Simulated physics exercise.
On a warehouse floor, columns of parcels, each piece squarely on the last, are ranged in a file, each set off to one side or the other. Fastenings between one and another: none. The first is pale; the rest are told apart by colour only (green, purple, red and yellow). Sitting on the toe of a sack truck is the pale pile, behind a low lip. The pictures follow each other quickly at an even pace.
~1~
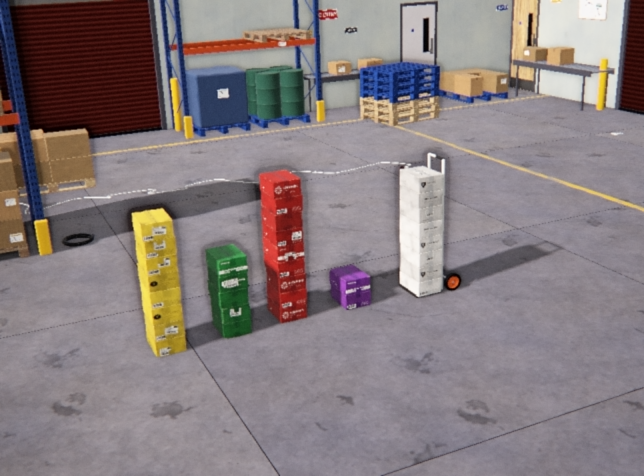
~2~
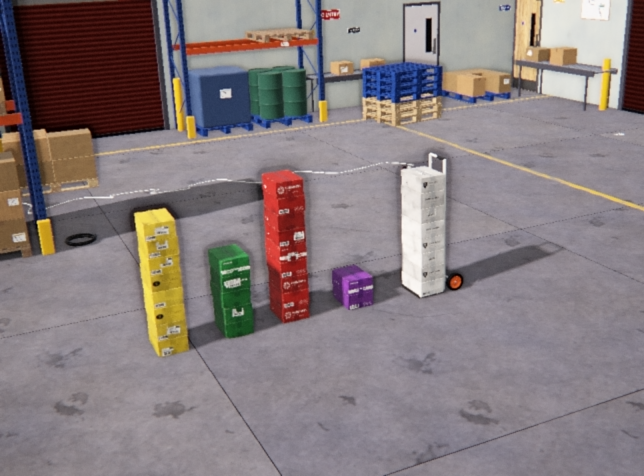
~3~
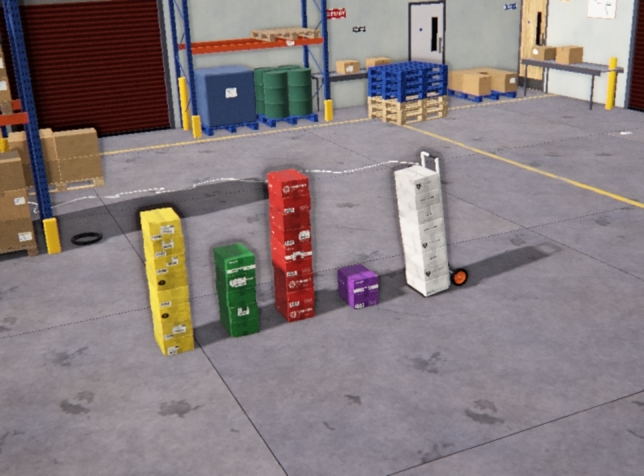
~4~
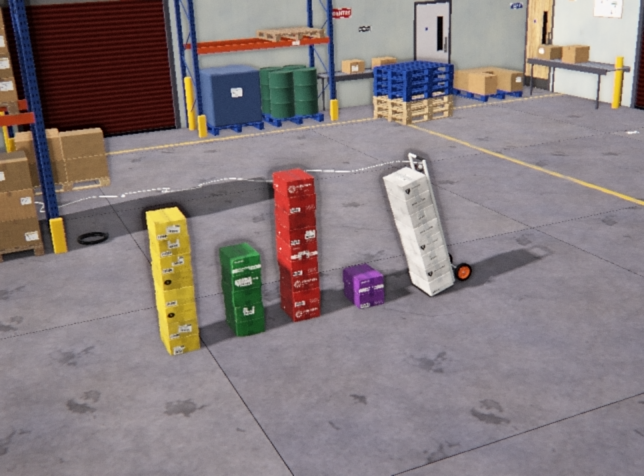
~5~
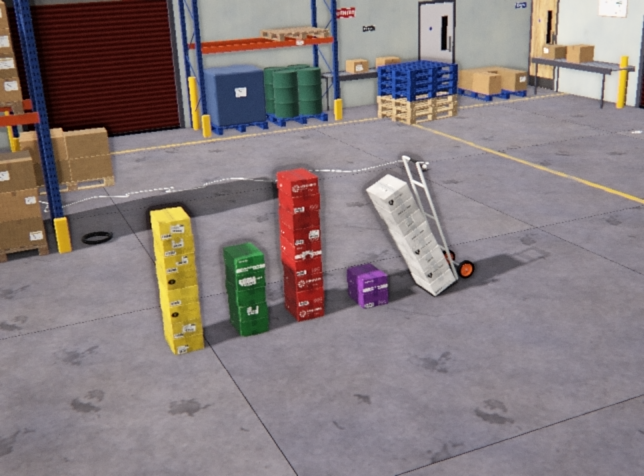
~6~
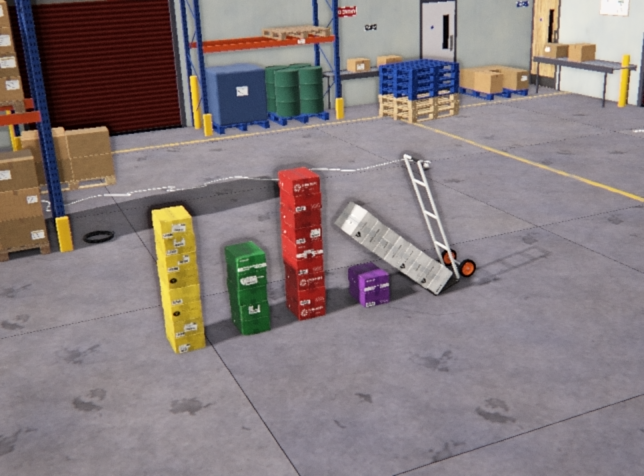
A tall white stack on a sack truck leaned left, slowly and then steeply, coming away from the truck's frame above a small purple stack, while the red, green and yellow stacks stayed still.
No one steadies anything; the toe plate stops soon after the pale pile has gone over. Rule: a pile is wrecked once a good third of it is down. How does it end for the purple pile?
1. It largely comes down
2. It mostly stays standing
Option 2: It mostly stays standing.
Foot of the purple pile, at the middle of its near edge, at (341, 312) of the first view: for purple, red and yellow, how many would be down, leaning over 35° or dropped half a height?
Colour by colour, I'd say purple 0, red 0 and yellow 0.
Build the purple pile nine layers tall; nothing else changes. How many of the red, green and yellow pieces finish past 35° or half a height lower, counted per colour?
By colour, that gives red at 8, green at 4 and yellow at 7.
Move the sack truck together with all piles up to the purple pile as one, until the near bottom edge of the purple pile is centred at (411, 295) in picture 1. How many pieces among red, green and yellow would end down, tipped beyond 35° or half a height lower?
By my count it's red 0, green 0, yellow 0.
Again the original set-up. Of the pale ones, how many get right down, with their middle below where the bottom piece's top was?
4, all in all.
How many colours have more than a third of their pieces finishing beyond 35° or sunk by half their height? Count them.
That number would be 0.
Shortly afterwards, 8 of the pale pile down; none of the 2 purple parcels down (0 of 24 in all colours); top purple parcel unmoved.
Next, 8 of the pale pile down; none of the 2 purple parcels down (0 of 24 in all colours); top purple parcel a little from its place; top red parcel a little from its place.
In the end, 7 of the pale pile down; none of the 2 purple parcels down (0 of 24 in all colours); top purple parcel a little from its place; top red parcel a little from its place. From the last view, middles, top purple parcel near (366, 278), top red parcel near (296, 182).
